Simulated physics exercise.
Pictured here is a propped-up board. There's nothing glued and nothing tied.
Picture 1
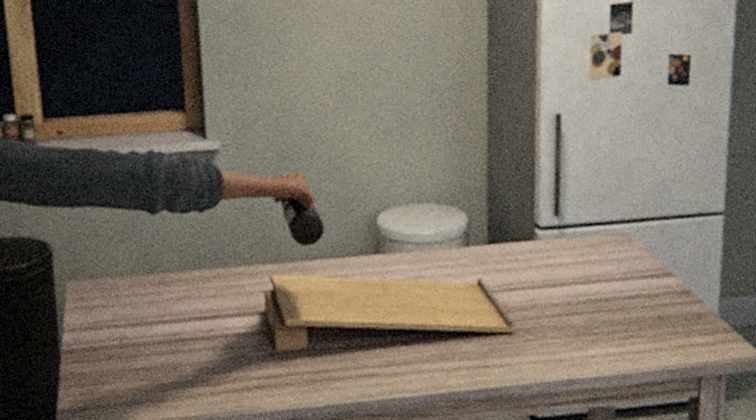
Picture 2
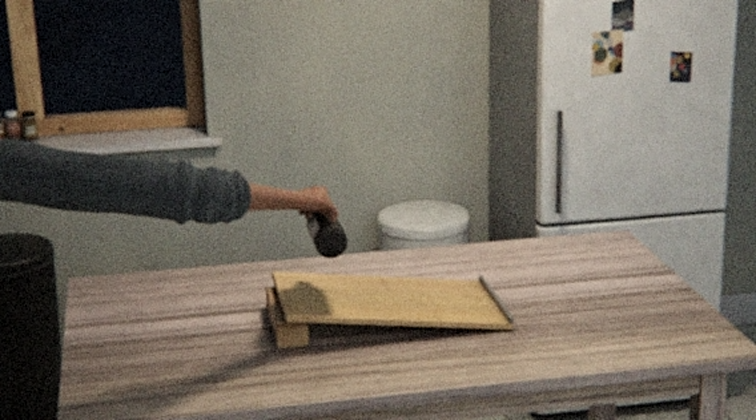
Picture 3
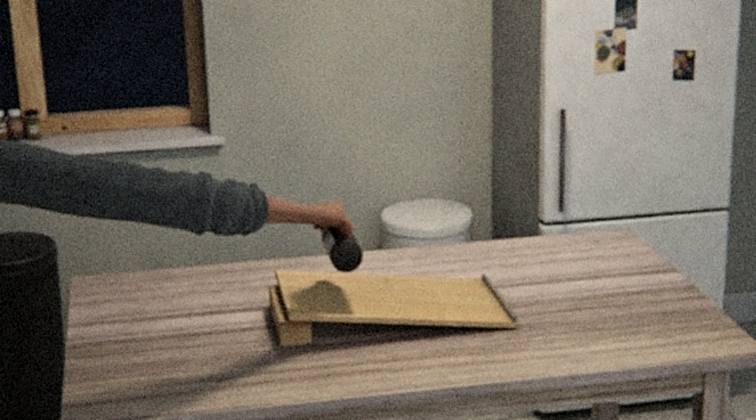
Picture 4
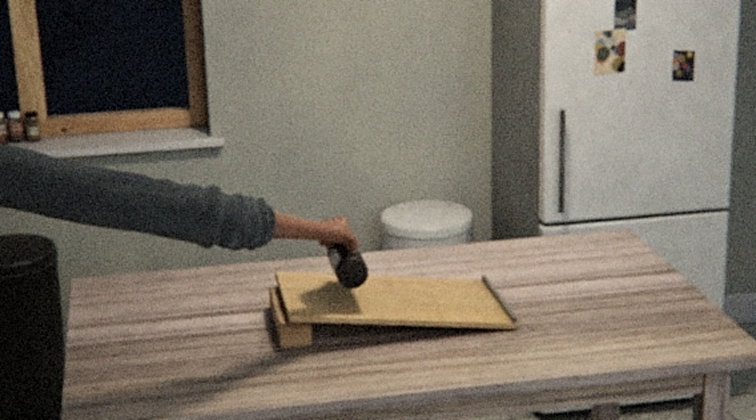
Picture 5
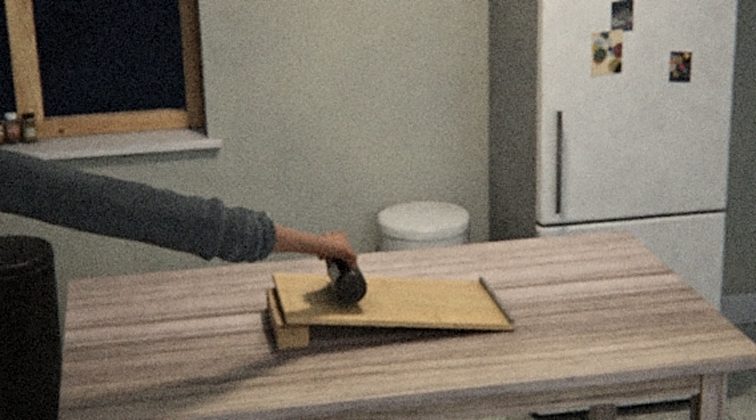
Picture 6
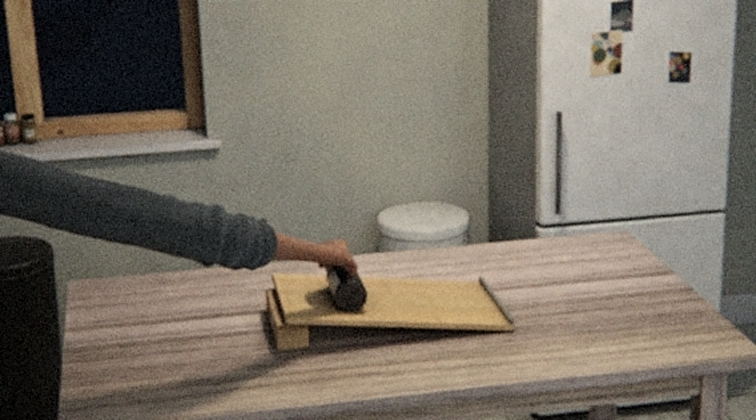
In a kitchen with a dark window, a wooden table is seen from slightly above, the view shifting only very slightly. A tan board slopes down to the right, its left end propped on a block, with a white lidded bin and a white fridge behind. From the left, a grey-sleeved arm carries a black bottle rightward and down, setting it on the board, the hand still holding it.
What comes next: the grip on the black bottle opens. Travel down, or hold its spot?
Looks to me like it's on the move there.
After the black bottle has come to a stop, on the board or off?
Result: The black bottle does not stay on top.
Then, 0.70 s later than the last frame, black bottle moved well along near (404, 284).
Then, 1.20 s later than the last frame, black bottle now off the board.
Then, 1.70 s later than the last frame, things are still on the move.
Then, 2.50 s later than the last frame, as before.
When it is over, off the board, black bottle. The black bottle runs down the board.
